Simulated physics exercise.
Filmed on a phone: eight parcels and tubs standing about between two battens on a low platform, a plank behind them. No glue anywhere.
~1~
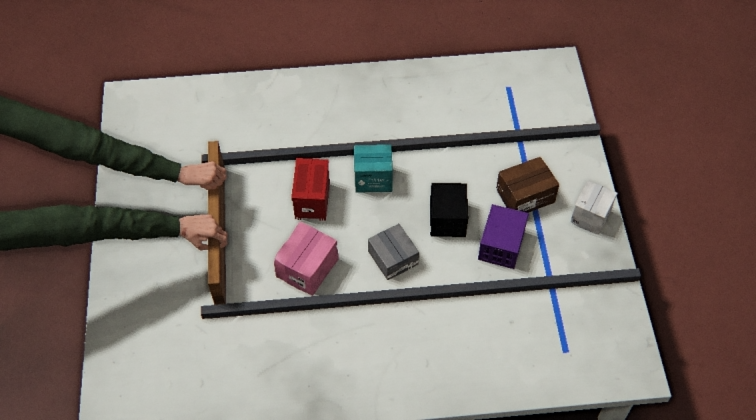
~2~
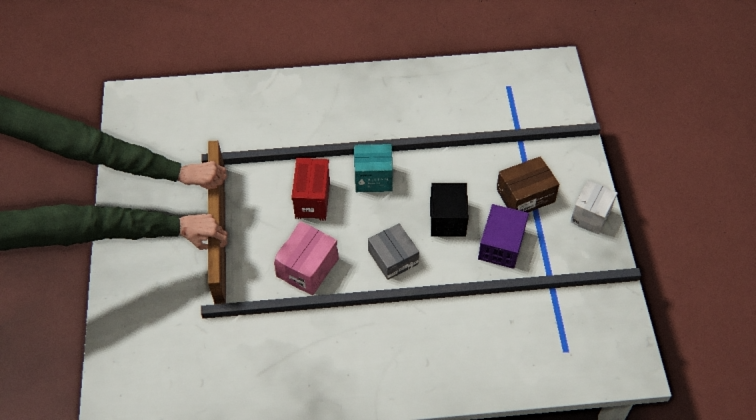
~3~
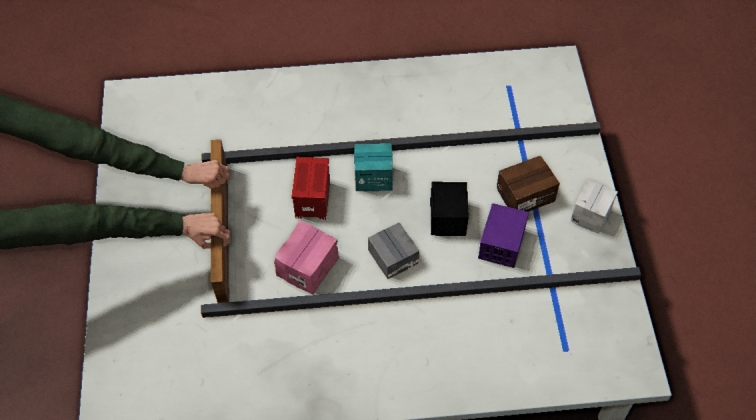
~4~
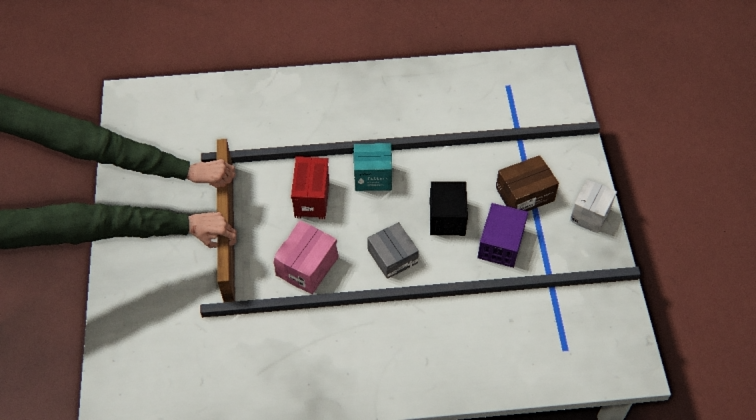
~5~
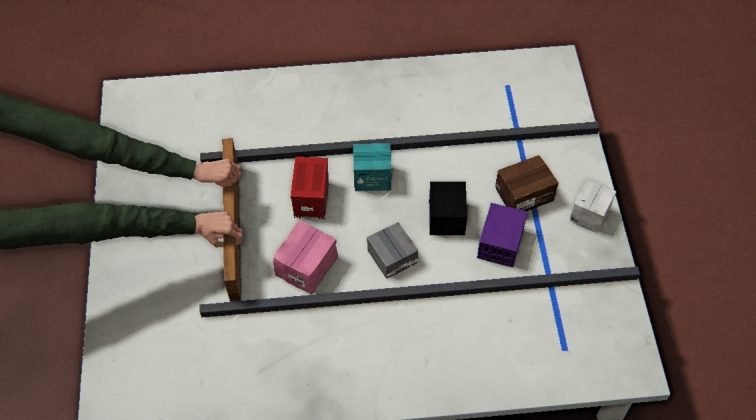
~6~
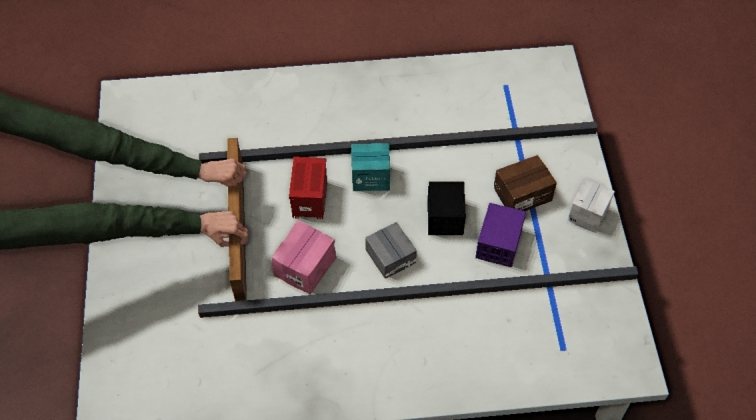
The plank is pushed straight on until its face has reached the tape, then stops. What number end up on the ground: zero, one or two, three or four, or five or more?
The number that fall off is three or four.
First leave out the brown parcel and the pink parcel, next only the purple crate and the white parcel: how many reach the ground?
The counts: 0 and 1.
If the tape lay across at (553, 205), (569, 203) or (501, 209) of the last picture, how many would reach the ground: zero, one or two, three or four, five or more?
In that order: Three or four; at least five; just one or two.
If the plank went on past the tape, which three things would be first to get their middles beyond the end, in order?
In order: The white parcel, then the purple crate, then the brown parcel.
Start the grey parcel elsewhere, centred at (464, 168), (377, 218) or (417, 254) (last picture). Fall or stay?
In that order, it tumbles off; holds on; remains up.
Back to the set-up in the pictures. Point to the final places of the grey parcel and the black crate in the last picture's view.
Near (604, 236) and (590, 192).
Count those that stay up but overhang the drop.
It comes to 0.
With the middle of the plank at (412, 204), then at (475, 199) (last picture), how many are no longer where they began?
By then 6, and 8.
Soon after, none off yet; white parcel at rest near (591, 206); brown parcel at rest near (525, 186); purple crate at rest near (501, 235).
Then, none off yet; white parcel at rest near (591, 206); brown parcel moving near (527, 185); purple crate moved about its own width near (537, 229).
By the end, the number that fall off is three or four; fallen, purple crate, brown parcel and white parcel.
